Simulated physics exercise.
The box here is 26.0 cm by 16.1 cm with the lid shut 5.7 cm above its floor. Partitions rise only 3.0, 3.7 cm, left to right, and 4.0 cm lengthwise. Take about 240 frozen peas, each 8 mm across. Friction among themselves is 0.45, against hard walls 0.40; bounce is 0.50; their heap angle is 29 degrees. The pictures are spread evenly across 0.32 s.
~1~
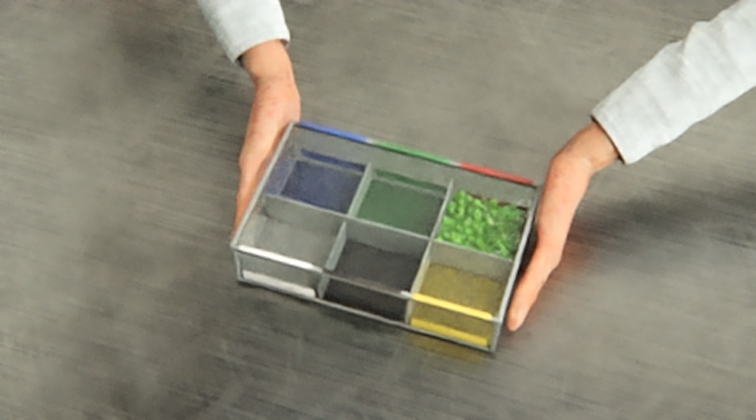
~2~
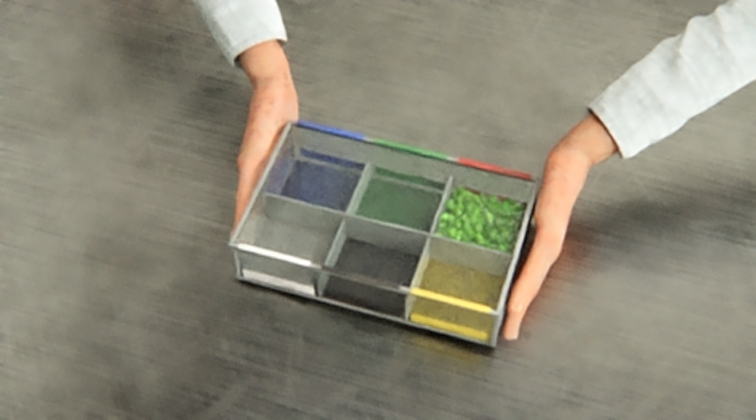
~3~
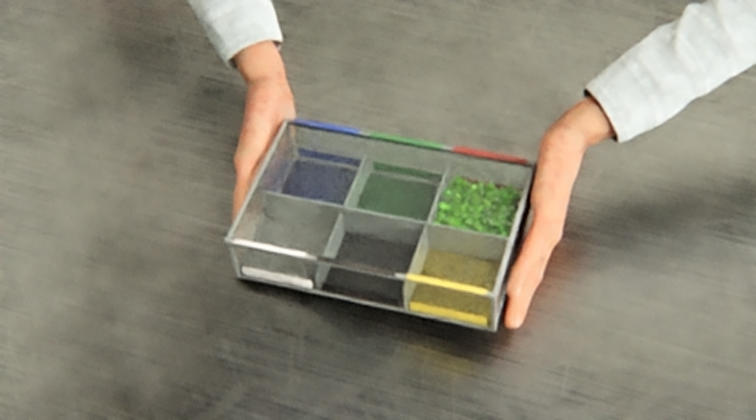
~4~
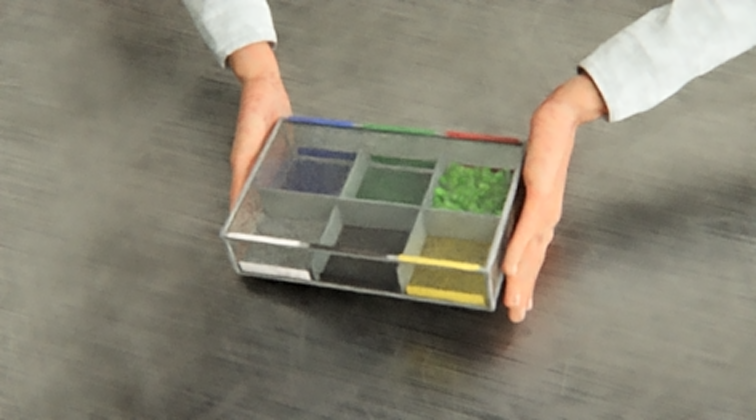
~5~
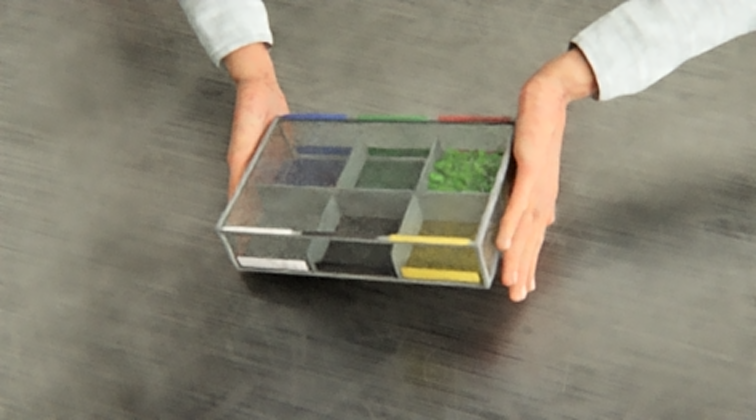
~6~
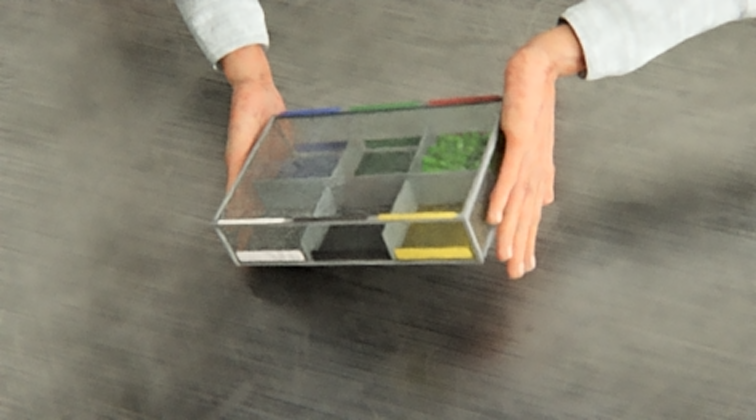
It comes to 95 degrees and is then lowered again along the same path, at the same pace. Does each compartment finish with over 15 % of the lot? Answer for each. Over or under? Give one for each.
Red over; blue over; green under; yellow under; white under; black under.
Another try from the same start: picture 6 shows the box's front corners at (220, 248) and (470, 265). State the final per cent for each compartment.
Each compartment ends with this per cent: Red 25, blue 20, green 5, yellow 0, white 45 and black 0.
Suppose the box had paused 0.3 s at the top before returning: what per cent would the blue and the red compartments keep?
In that case blue 60, red 35.
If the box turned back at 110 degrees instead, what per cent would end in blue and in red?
In per cent, blue gets 65 and red gets 25.
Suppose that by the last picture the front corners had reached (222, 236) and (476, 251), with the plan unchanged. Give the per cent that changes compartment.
Estimate: Around 70 %.
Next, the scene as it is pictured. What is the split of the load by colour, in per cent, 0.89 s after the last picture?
Red = 60, blue = 20, green = 20, yellow = 0, white = 0, black = 0 (per cent).
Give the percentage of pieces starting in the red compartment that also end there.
Close to 40 in a hundred.
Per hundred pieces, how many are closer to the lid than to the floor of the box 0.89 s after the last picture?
Share: Approx. 70 %.
Then, 0.89 s after the last picture, tilt 93 degrees; red 60 %, blue 20 %, green 20 %.
Then, 1.48 s after the last picture, tilt 40 degrees; red 45 %, blue 45 %, green 5 %.
Then, 2.12 s after the last picture, tilt 0 degrees; red 45 %, blue 45 %, green 10 %.
In the end, red 45 %, blue 45 %, green 10 %, yellow 0 %, white 0 %, black 0 %.
